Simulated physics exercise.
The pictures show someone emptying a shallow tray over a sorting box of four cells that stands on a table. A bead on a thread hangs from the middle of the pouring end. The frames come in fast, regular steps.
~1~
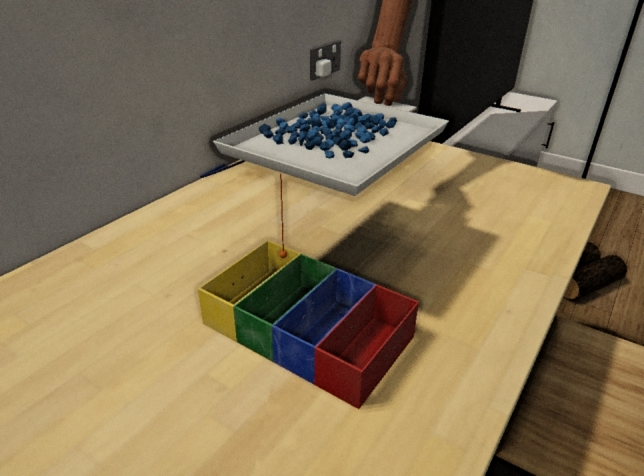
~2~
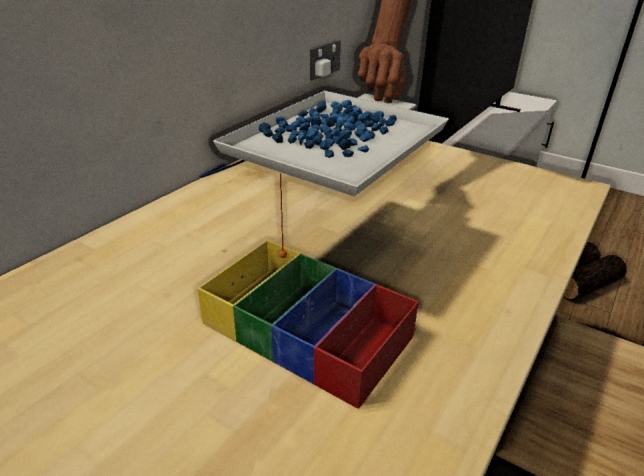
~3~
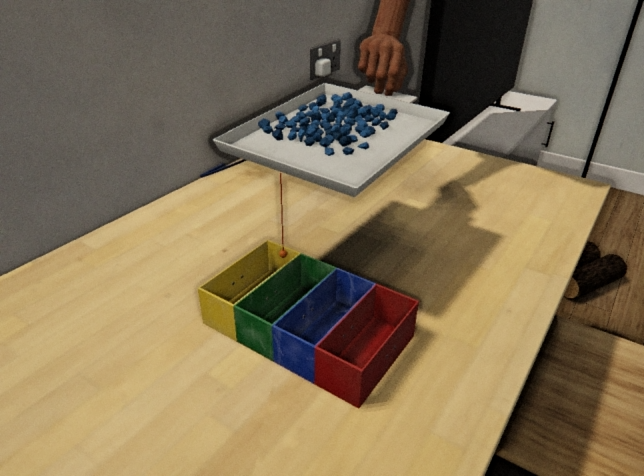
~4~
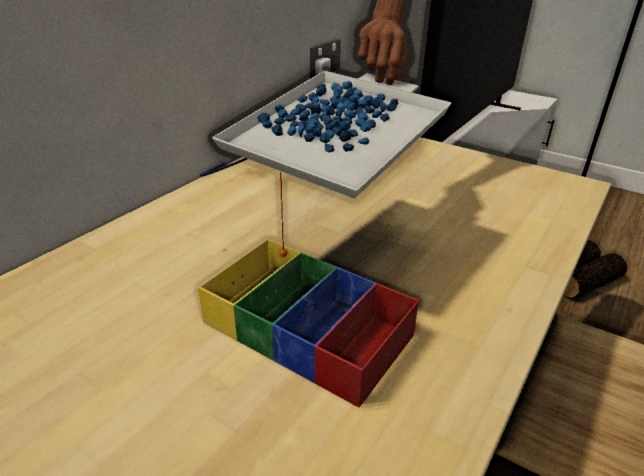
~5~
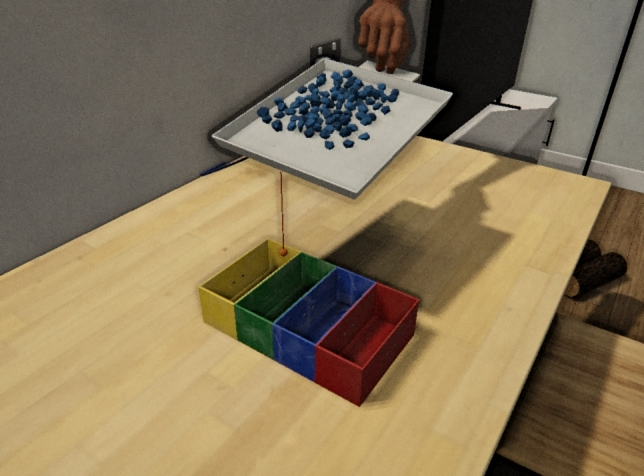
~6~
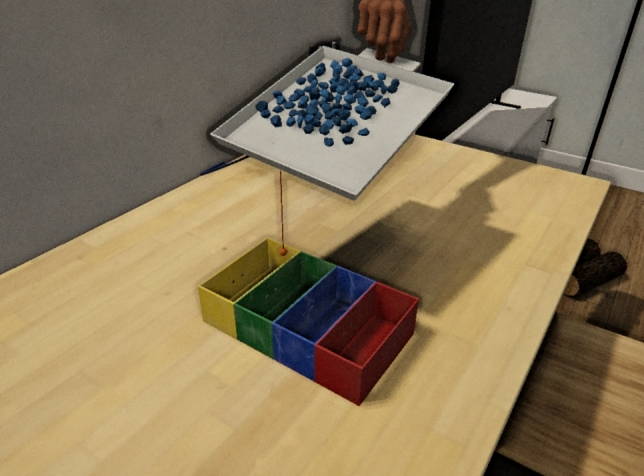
A hand at the far edge of a shallow tray of small blue stones slowly raised that side, tilting the tray toward its near right corner above a yellow, green, blue and red box.
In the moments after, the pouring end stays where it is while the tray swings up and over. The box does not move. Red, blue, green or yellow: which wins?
The blue one ends fullest.
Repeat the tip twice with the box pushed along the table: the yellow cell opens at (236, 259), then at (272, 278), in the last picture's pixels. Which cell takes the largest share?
First blue, then the green cell.
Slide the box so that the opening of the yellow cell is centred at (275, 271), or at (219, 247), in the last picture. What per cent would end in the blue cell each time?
First some 30, then 30 per cent.
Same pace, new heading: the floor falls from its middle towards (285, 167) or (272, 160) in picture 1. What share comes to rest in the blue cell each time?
The first gives 10 %, the second 0 %.
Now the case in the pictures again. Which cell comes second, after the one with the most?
It is that green cell.
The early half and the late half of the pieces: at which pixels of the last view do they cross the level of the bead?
At about (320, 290), then at (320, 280).
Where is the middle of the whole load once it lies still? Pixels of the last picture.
Roughly at (314, 333).
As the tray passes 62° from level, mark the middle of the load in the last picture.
At about (319, 178).
Just after the last frame, tray tipped steeply; the larger part on the tray; just a few in the green cell; just a few in the blue cell; roughly a quarter falling or outside the box.
A moment on, tray tipped past a quarter turn; about a tenth on the tray; roughly half in the blue cell; roughly a quarter in the green cell; about a tenth in the red cell; just a few in the yellow cell; about a tenth falling or outside the box.
Further on, tray tipped past a quarter turn; roughly half in the blue cell; roughly a quarter in the green cell; about a tenth in the red cell; about a tenth in the yellow cell; just a few falling or outside the box.
When it is over, tray tipped past a quarter turn; roughly half in the blue cell; roughly a quarter in the green cell; about a tenth in the red cell; about a tenth in the yellow cell; just a few outside the box.
